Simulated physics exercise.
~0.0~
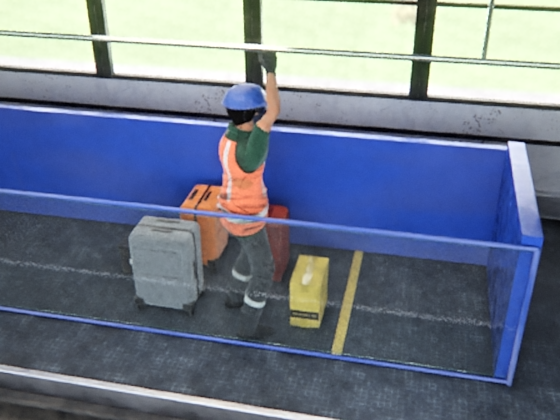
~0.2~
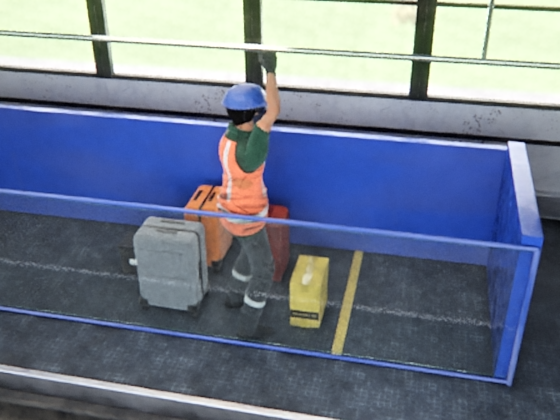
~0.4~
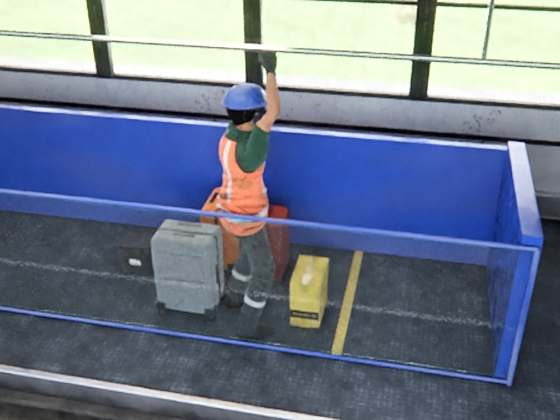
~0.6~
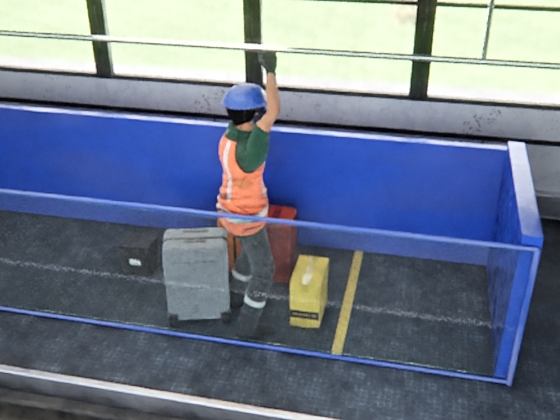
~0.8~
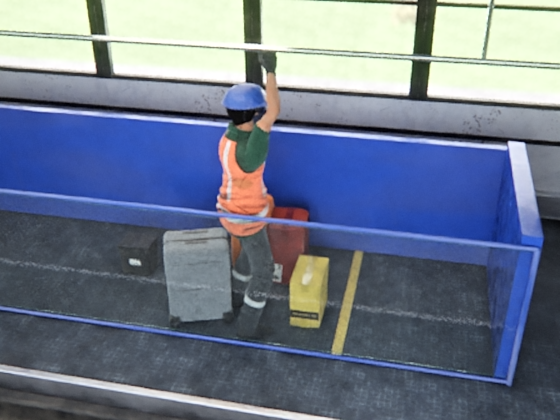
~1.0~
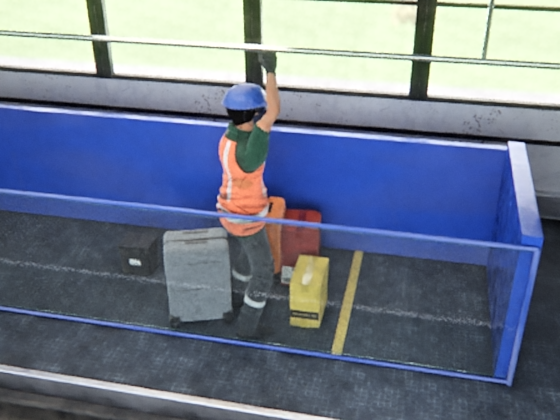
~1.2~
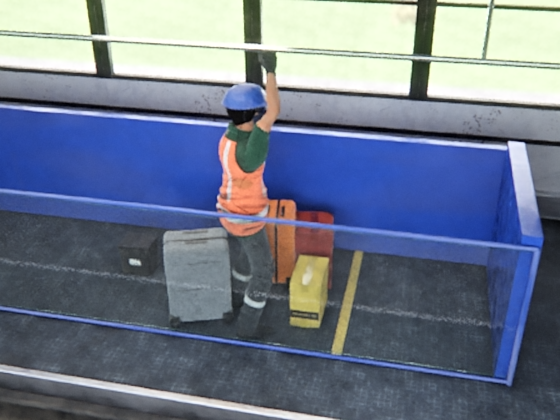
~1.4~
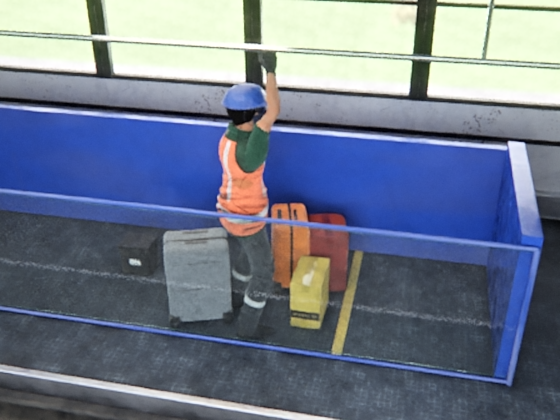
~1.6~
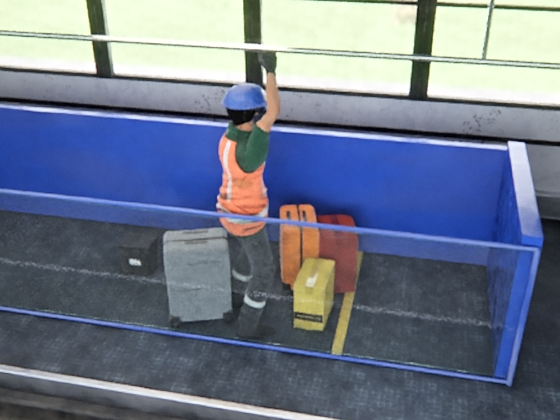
In a blue-walled tram bay, a helmeted traveller held an overhead rail while a grey case rolled right and stopped by their legs; orange and red luggage slid right behind them, nudging the yellow carton slightly, and everything ended short of the yellow line.
